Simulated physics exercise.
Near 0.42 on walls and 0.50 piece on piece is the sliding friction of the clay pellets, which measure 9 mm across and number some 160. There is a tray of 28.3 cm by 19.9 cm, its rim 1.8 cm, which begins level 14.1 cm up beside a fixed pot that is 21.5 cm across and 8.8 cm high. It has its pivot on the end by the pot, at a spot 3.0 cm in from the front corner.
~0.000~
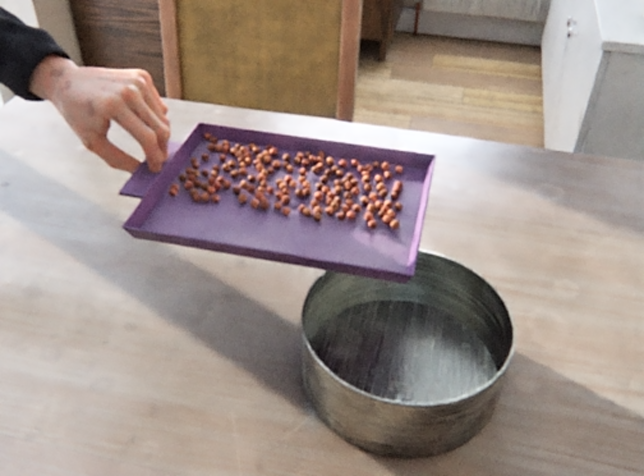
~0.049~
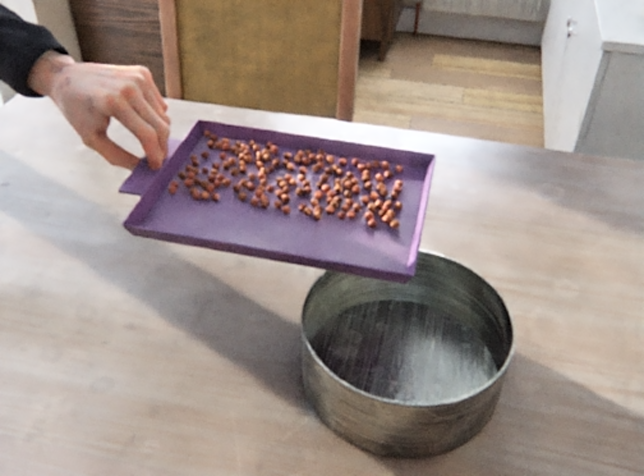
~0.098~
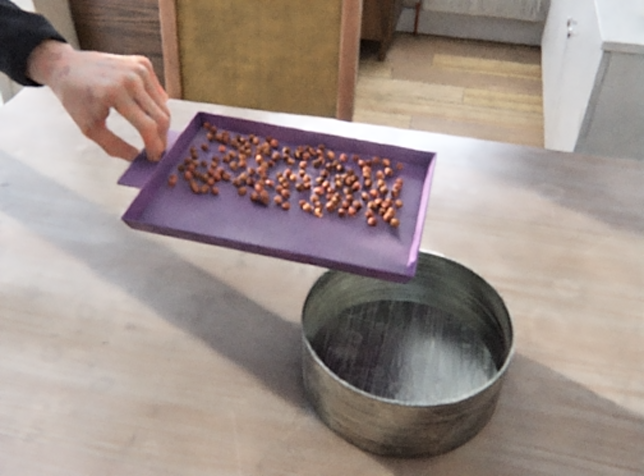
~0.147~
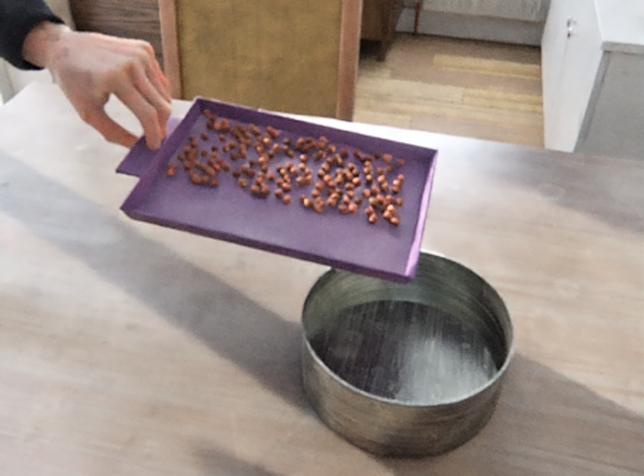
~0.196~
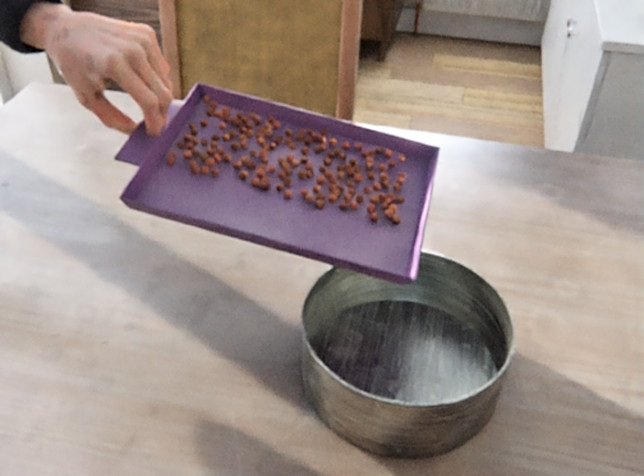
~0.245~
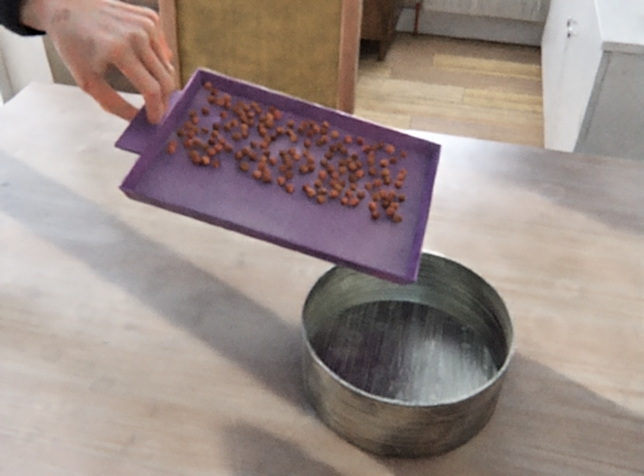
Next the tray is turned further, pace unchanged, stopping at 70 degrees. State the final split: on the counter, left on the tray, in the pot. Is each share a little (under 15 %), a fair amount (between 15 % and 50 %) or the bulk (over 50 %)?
Counter: A little; tray: The bulk; pot: A fair amount.
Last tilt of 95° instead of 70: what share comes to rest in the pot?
The pot would get around 100 per cent.
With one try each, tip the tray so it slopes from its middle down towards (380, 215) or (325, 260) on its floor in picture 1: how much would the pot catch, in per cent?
I'd put it at roughly 10 per cent for the first tilt and roughly 35 per cent for the second.
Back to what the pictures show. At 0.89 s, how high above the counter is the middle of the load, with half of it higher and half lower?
About 16 cm.
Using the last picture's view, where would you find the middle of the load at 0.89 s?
By then the middle of the load sits around (416, 248).
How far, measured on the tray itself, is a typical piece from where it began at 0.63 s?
Displacement on the tray: About 9 cm.
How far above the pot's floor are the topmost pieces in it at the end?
Roughly 1.0 centimetres.
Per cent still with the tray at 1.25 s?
Some 65 per cent of the load.
After 0.63 s, tilt 41 degrees; the tray holds 100 %, the pot 0 %.
After 0.89 s, tilt 59 degrees; the tray holds 85 %, the pot 5 %.
After 1.25 s, tilt 70 degrees; the tray holds 65 %, the pot 35 %.
In the end, at 2.4 s, counter 0 %, tray 60 %, pot 40 %.
